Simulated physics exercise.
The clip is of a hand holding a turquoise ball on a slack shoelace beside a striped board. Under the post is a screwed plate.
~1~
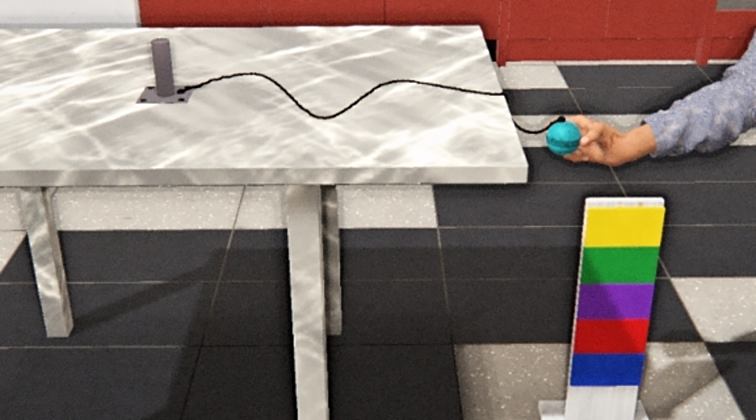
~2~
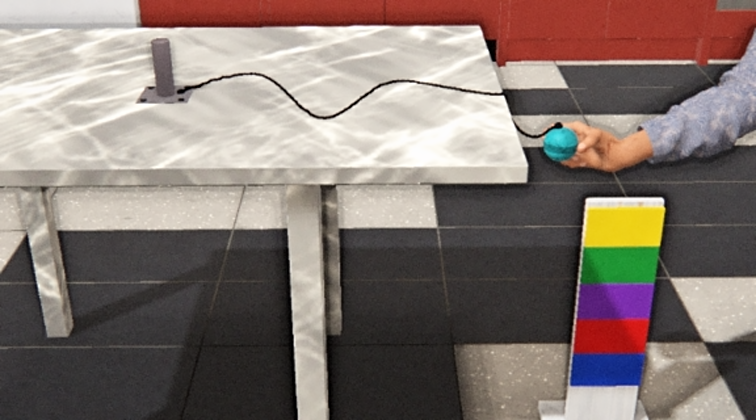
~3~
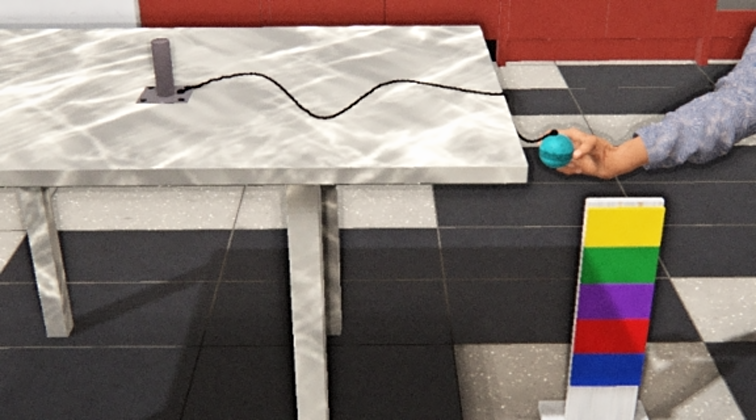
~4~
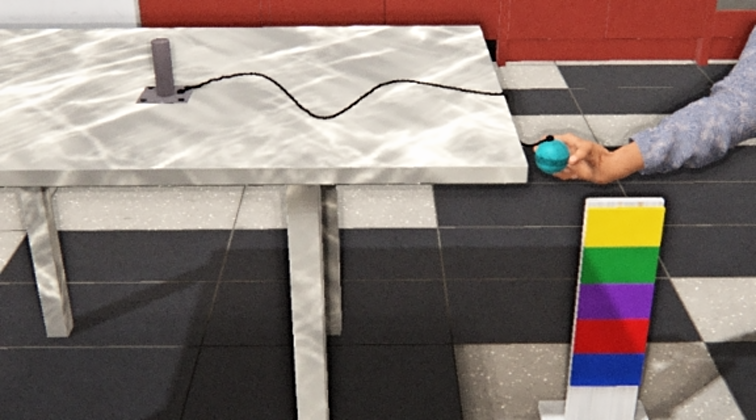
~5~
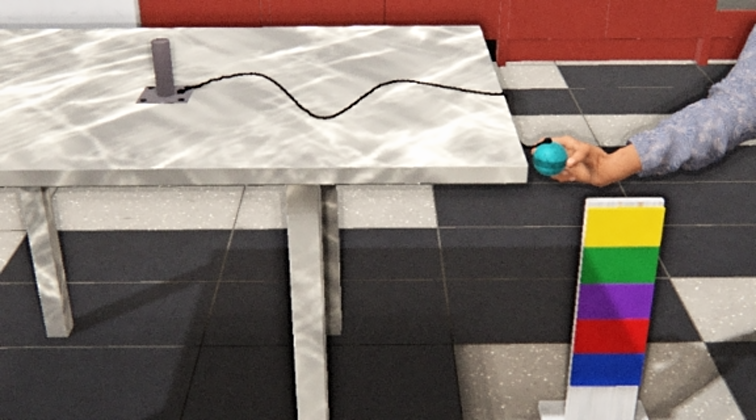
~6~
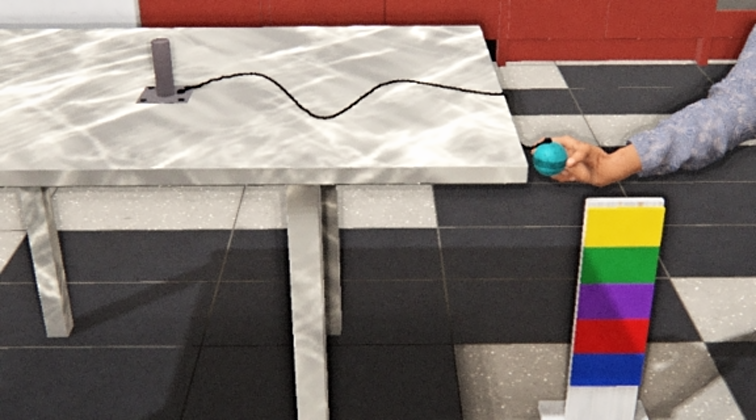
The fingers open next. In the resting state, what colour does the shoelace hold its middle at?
Its middle is held at red.
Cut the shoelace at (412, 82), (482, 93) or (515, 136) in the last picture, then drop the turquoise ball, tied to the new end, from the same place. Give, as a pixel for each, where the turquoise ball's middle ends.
Respectively (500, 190), (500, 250) and (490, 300).
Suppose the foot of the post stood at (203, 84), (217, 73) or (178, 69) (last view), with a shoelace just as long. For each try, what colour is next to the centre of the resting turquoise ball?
Result 1: Blue. Result 2: Blue. Result 3: Red.
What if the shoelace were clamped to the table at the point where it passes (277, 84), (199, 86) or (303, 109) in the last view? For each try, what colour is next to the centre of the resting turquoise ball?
In order: Purple; red; green.
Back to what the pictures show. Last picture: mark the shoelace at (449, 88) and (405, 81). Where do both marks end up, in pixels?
(495, 202) and (499, 158), approximately.
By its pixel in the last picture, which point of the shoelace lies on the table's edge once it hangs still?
It's the piece you see at (365, 96).
Soon after, ball near (508, 315); level with purple.
Then, ball near (482, 328); level with red.
At rest, ball near (489, 331); level with red. Its middle rests at the red band.
